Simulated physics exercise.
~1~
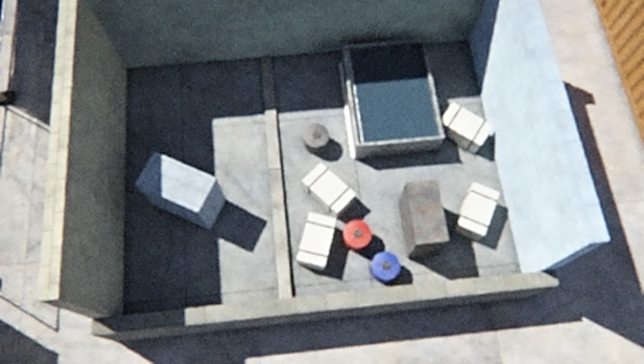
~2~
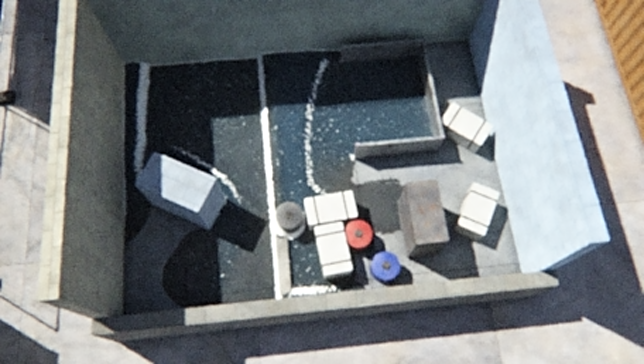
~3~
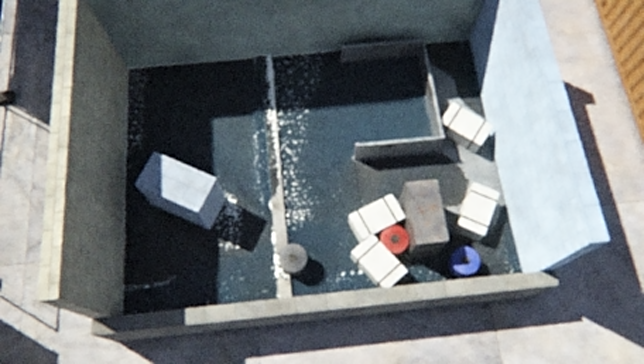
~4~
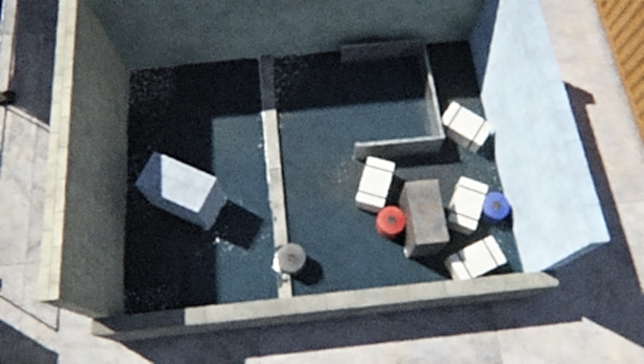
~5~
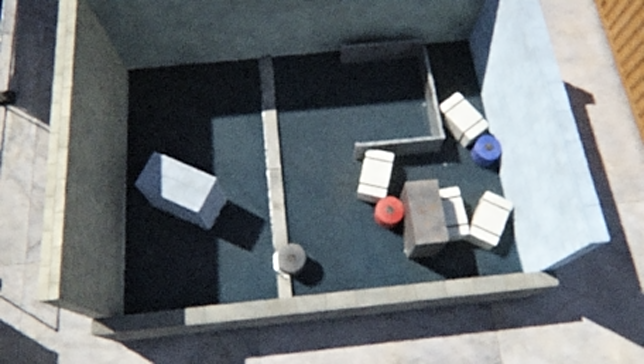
Dark water spread from a tank across a walled yard, shifting white trunks and small tubs as it covered the ground on both sides of a low kerb, and finally the blue tub rested near the right wall while the red one stayed mid-yard.
